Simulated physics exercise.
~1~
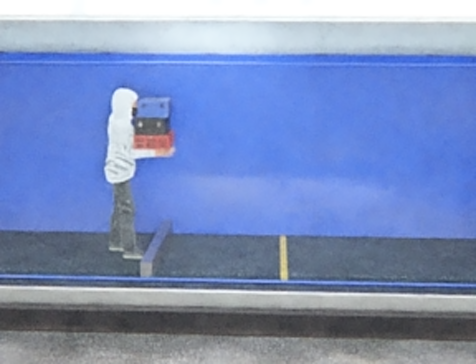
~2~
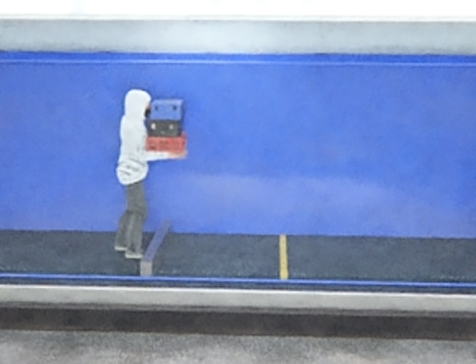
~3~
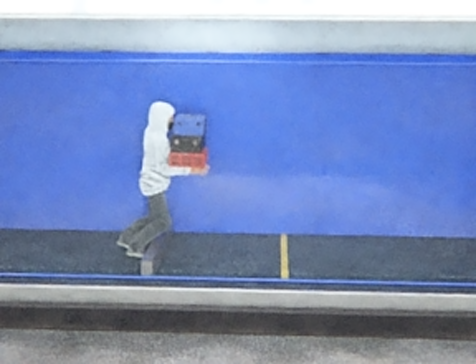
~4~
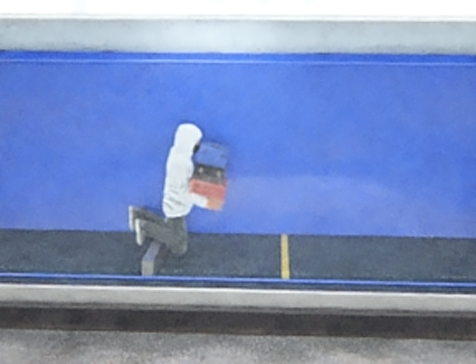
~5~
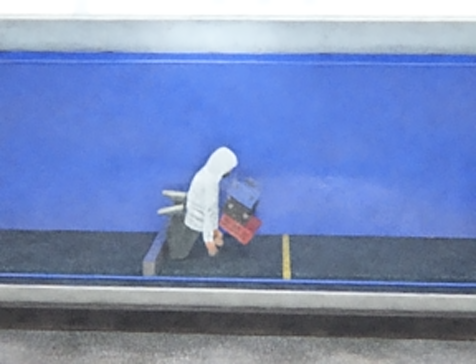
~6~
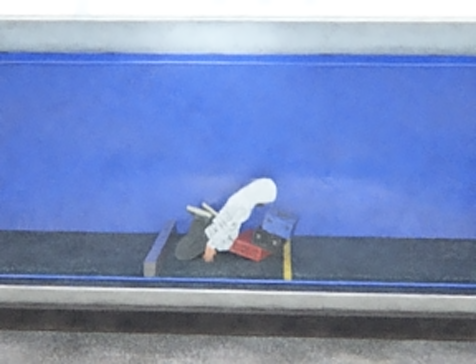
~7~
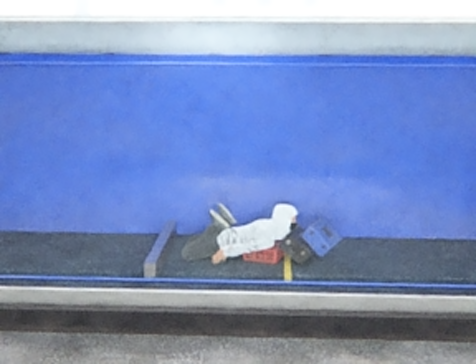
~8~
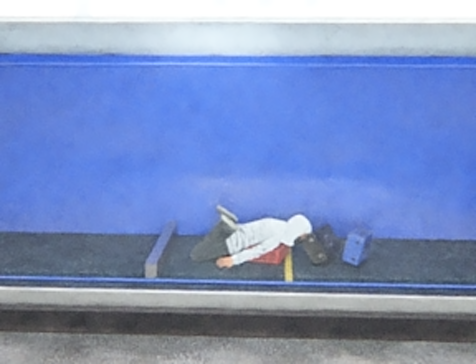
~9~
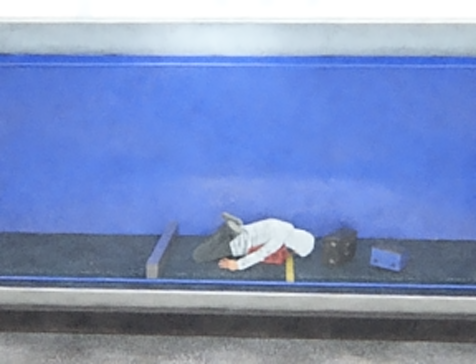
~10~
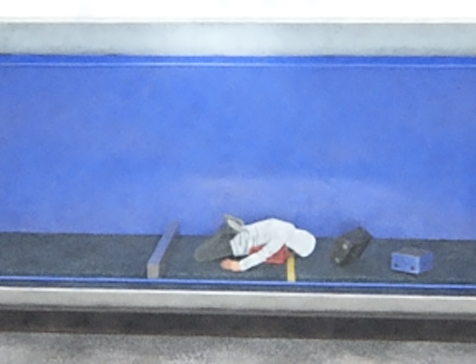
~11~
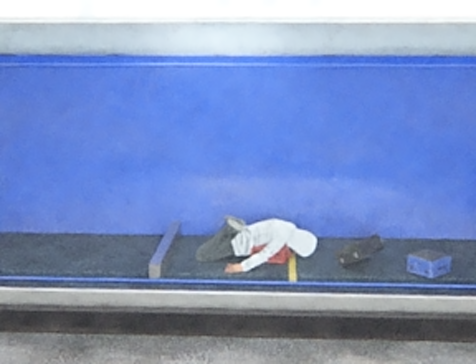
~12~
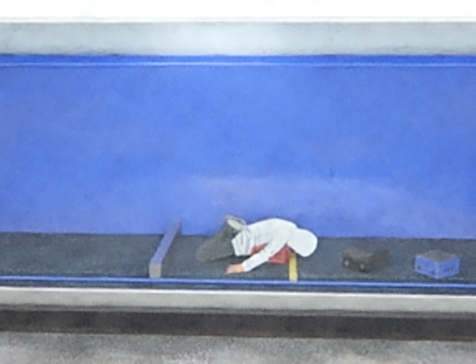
The footage shows a hooded person carrying a stack of two toolboxes and a red crate pitching forward over a low rail and landing face down on the crate, short of a yellow line, while the black and blue toolboxes tumble right beyond it and come to rest.
